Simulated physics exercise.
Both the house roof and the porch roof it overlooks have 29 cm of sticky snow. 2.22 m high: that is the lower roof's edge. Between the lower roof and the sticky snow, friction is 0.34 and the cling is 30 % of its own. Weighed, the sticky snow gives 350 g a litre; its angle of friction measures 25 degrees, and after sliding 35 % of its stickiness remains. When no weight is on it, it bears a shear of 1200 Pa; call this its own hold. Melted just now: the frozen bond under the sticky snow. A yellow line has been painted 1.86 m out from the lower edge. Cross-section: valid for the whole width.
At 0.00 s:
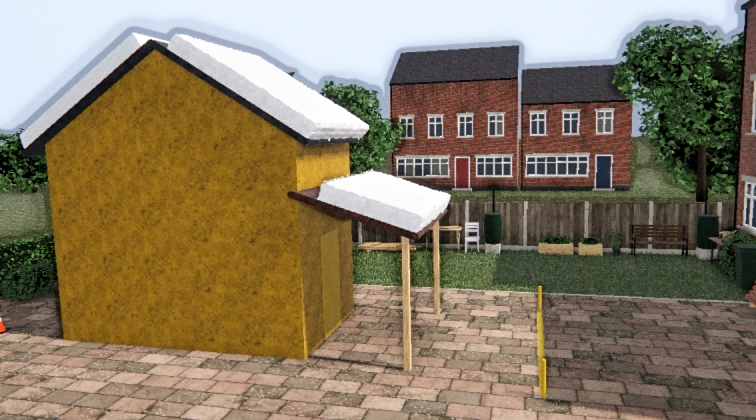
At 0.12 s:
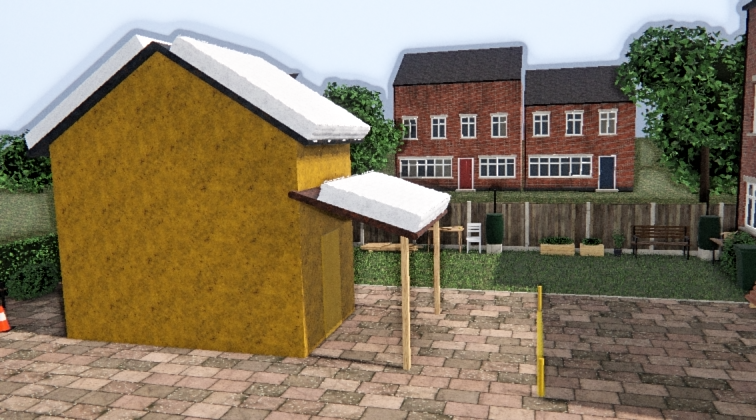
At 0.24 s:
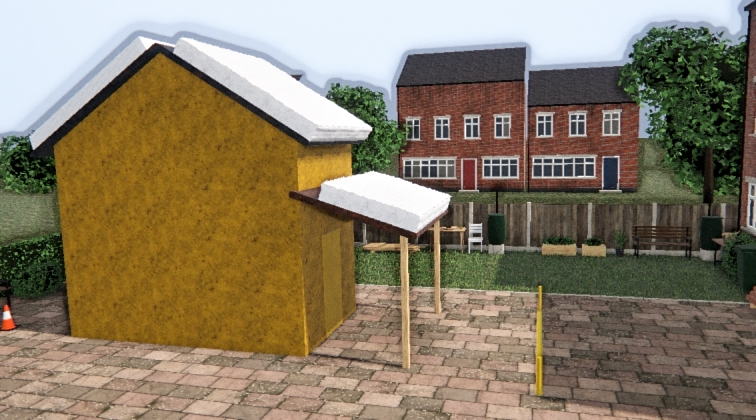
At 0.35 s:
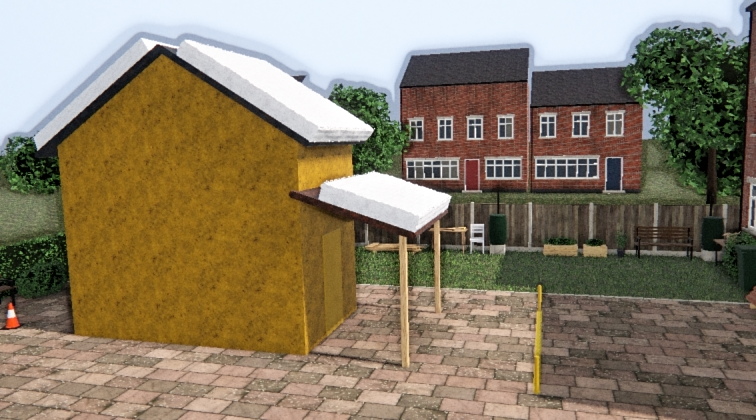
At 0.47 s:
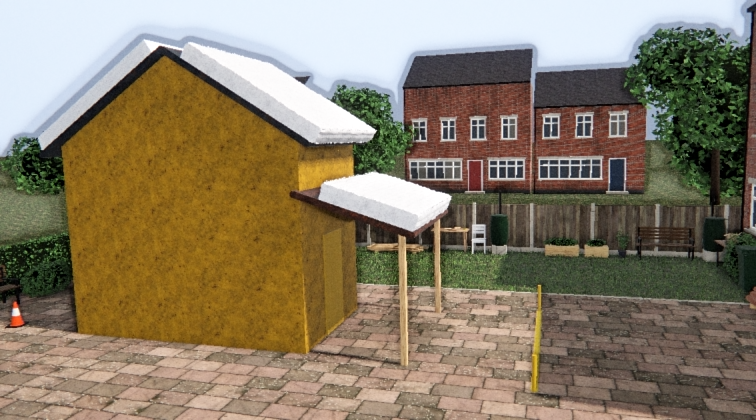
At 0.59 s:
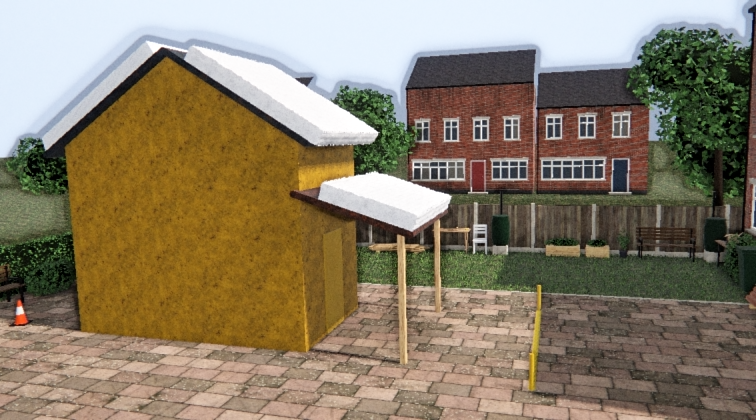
A mustard-yellow house with thick white snow on its dark-edged roof stands at the left of a paved yard, seen from slightly above and at an angle. A snow-covered porch roof on wooden posts juts from its right side, near a thin yellow line, with grass, a fence and red-brick houses behind. The camera drifts slowly sideways around the house, while the porch snow shifts very slightly toward the lower edge.
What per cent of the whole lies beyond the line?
Roughly 2 %.
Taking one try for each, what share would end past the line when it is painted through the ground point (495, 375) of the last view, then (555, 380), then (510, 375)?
8 %, then 0 %, then 5 %.
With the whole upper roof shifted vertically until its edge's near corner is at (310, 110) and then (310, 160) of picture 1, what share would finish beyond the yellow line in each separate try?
It would be 8 percent for the first setting and 0 percent for the second.
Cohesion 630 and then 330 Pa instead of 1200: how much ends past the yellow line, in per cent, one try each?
About 20 % first, about 40 % second.
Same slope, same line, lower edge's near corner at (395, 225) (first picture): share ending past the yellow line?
That would come to roughly 0 %.
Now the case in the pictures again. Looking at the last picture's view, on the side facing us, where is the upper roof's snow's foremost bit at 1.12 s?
Around (347, 175).
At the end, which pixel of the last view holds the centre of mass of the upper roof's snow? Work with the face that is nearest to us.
It sits close to (393, 229).
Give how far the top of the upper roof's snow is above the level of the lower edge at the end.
Roughly 1.1 m.
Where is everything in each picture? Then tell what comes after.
Front end of the sticky snow at (309, 124), in the first picture.
Front end of the sticky snow at (310, 125), its middle shifted 6 mm, in the second picture.
Front end of the sticky snow at (311, 126), its middle shifted 2.1 cm, in the third picture.
Front end of the sticky snow at (312, 127), its middle shifted 4.8 cm, 2 % of it past the upper edge, in one piece, in the fourth picture.
Front end of the sticky snow at (314, 129), its middle shifted 8.8 cm, 3 % of it past the upper edge, in one piece, in the fifth picture.
Front end of the sticky snow at (317, 136), its middle shifted 14 cm, 5 % of it past the upper edge, in one piece, in the sixth picture.
By 1.12 s, none is below the lower edge and 0 % is past the line.
By 1.75 s, none is below the lower edge and 0 % is past the line.
By 2.37 s, none is below the lower edge and 0 % is past the line.
By 3.00 s, 9 % is below the lower edge and 0 % is past the line.
By 4.60 s, at the end, 30 % is below the lower edge and 2 % is past the line.
